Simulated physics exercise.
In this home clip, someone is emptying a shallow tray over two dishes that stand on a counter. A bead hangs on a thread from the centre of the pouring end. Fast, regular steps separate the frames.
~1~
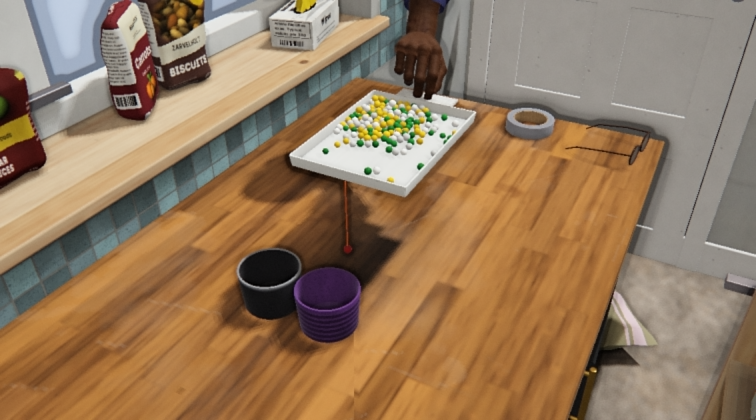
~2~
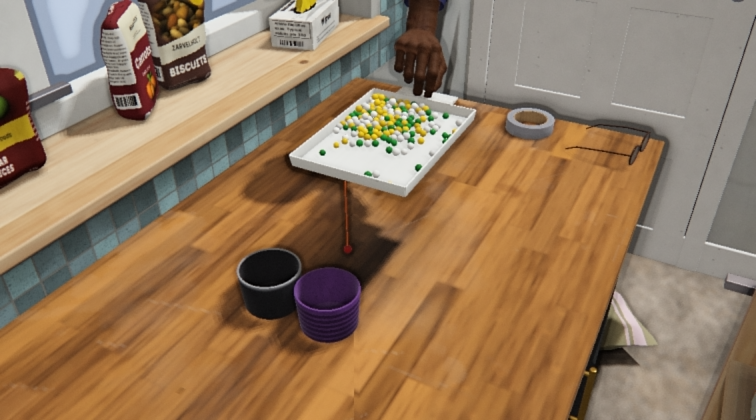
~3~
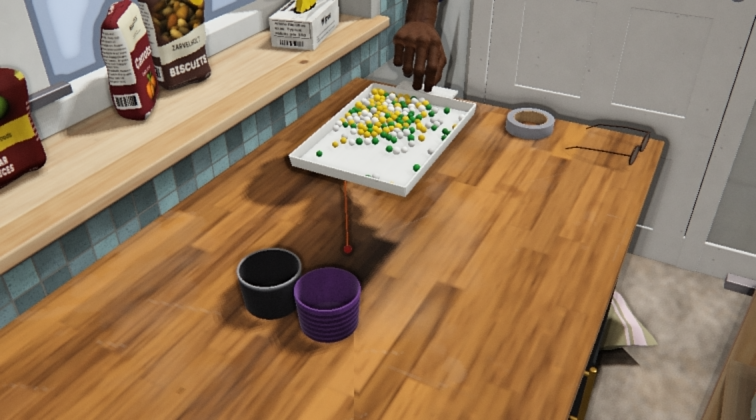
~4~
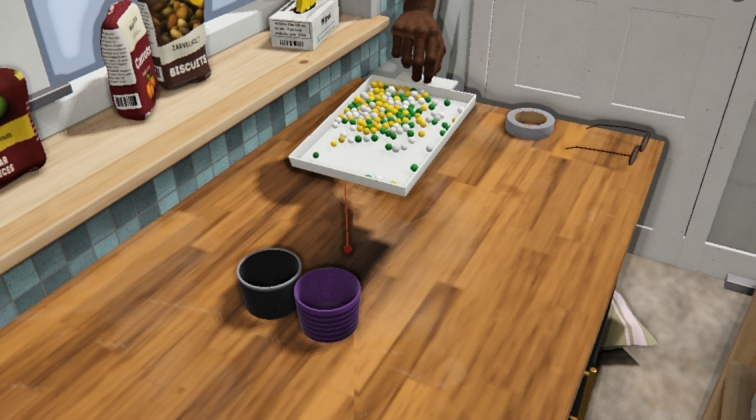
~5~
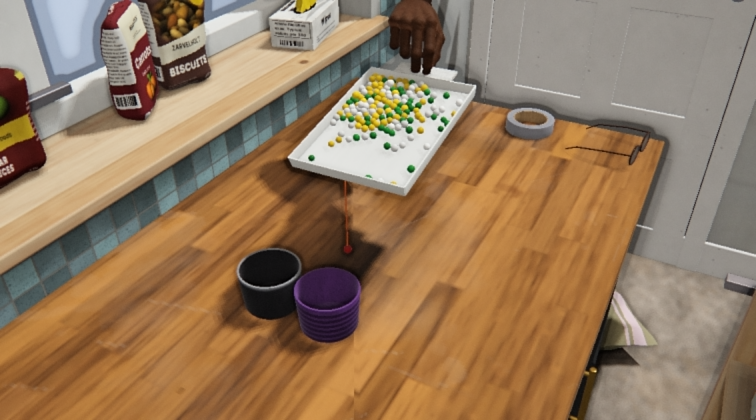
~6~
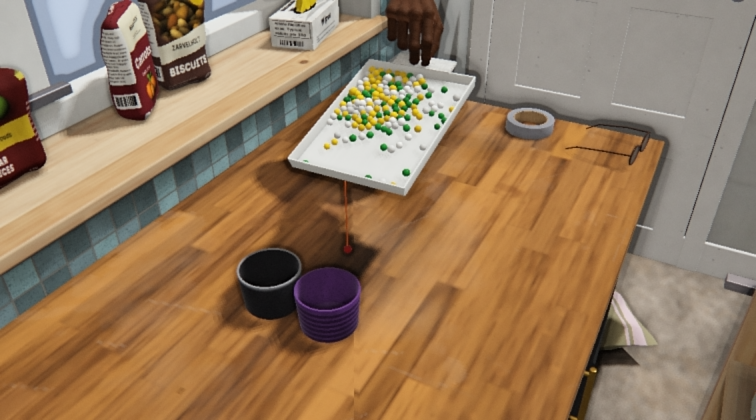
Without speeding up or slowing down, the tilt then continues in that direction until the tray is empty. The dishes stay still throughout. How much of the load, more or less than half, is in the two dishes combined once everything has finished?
More than half.
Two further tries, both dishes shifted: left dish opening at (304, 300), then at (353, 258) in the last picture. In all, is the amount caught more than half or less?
With the first shift the pair saves less than a half; with the second, less than a half.
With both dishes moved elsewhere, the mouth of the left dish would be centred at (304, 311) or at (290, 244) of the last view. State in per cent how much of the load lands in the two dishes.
The first try yields 0% and the second yields 30%.
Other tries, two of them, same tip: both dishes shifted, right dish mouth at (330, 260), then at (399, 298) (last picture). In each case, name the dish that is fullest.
First place: The rightmost one; second place: The leftmost one.
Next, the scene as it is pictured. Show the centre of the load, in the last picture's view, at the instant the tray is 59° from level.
I'd put the middle close to (334, 159).
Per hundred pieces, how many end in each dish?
40 per cent goes to the left dish and 40 per cent to the right dish.
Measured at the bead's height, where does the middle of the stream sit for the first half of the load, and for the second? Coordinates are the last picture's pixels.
The leading part at (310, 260), the rest of it at (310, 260).
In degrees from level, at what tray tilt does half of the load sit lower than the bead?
It is at around 100 degrees by then.
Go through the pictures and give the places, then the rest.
The first frame shows corners of the pouring end at (292, 155) and (405, 186), level; middle of the load at (383, 121), round plastic beads; left dish at (252, 300); right dish at (311, 323); bead on its thread at (348, 249).
The second frame shows corners of the pouring end at (292, 155) and (405, 186), level; middle of the load at (383, 120), a stray few on the move.
The third frame shows corners of the pouring end at (291, 155) and (405, 186), tipped barely, level across its low end; middle of the load at (387, 116), a small part on the move.
The fourth frame shows corners of the pouring end at (291, 156) and (404, 186), tipped a little, level across its low end; middle of the load at (388, 112), a small part on the move.
The fifth frame shows corners of the pouring end at (290, 157) and (404, 186), tipped a little, level across its low end; middle of the load at (386, 108), about a quarter on the move.
The sixth frame shows corners of the pouring end at (290, 157) and (403, 186), tipped a little, level across its low end; middle of the load at (384, 105), most on the move; left dish at (252, 300); right dish at (311, 323).
Soon, tray tipped steeply; most on the tray; a stray few in the right dish; a small part in the left dish; a stray few outside both; a stray few in the air.
A while on, tray tipped right over; about a third on the tray; a small part in the right dish; a small part in the left dish; a small part outside both; about a third in the air.
Towards the end, tray tipped past a quarter turn; about a third in the right dish; about a third in the left dish; about a quarter outside both.
Finally, tray tipped past a quarter turn; about a third in the right dish; about a third in the left dish; about a quarter outside both.
